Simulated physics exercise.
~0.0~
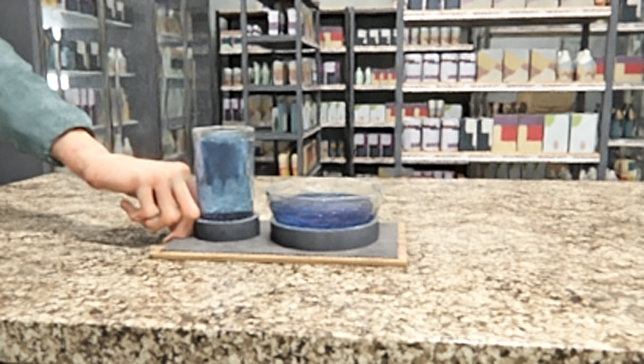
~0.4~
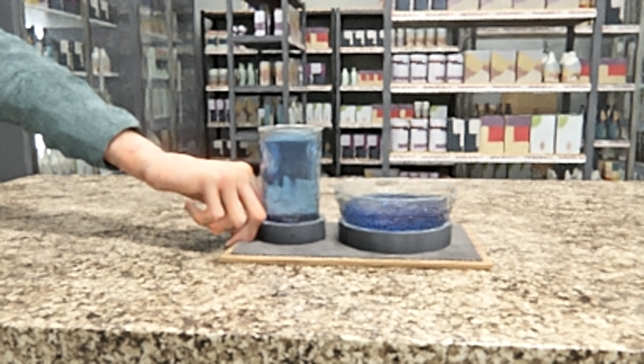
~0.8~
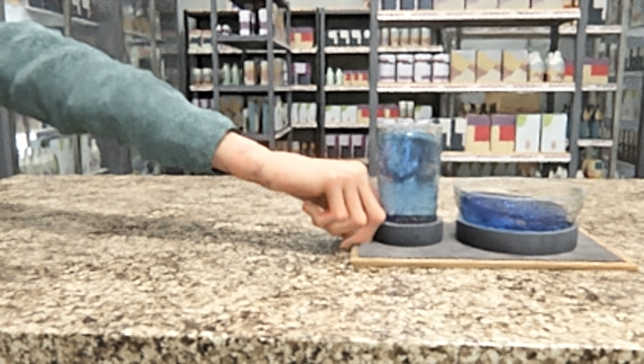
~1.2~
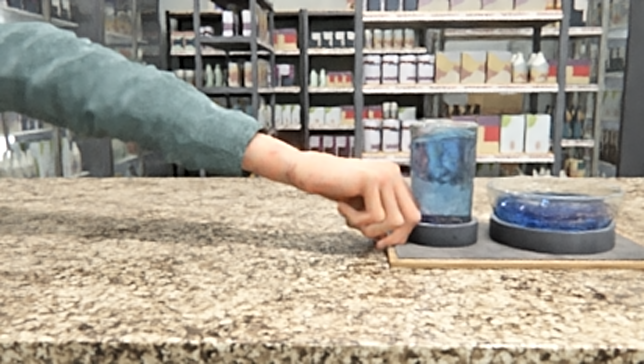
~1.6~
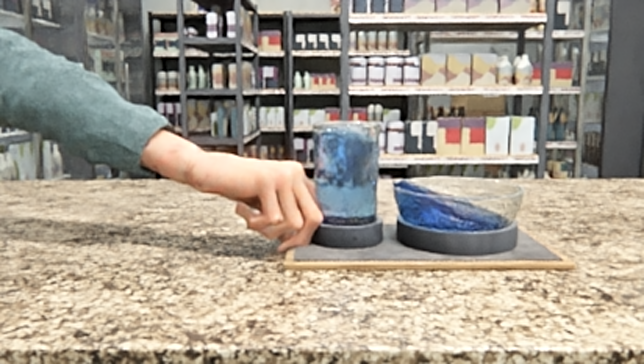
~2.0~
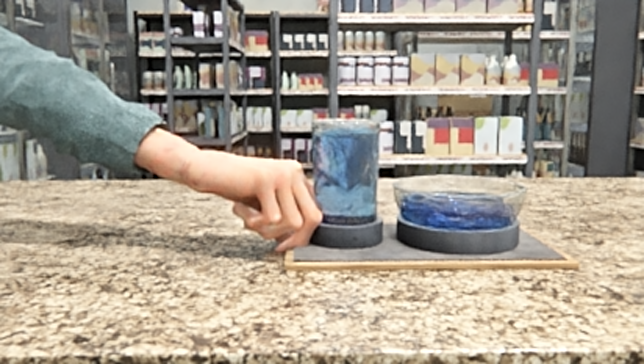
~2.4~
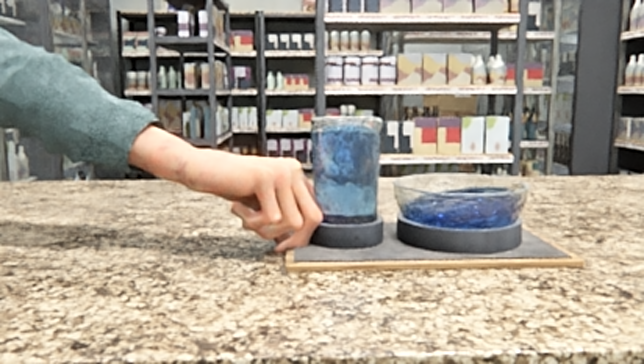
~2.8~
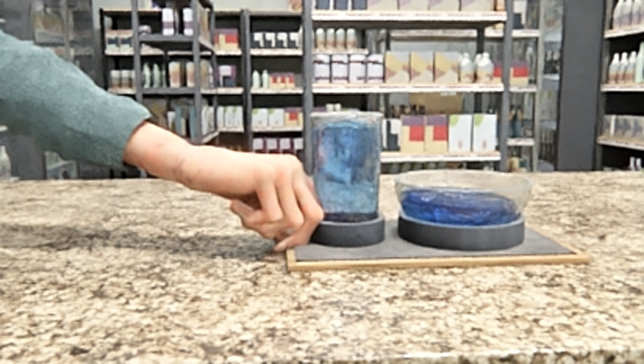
On a speckled shop counter, a hand slides a tray holding a tall glass and bowl of sloshing blue liquid right, then back left, and stops.
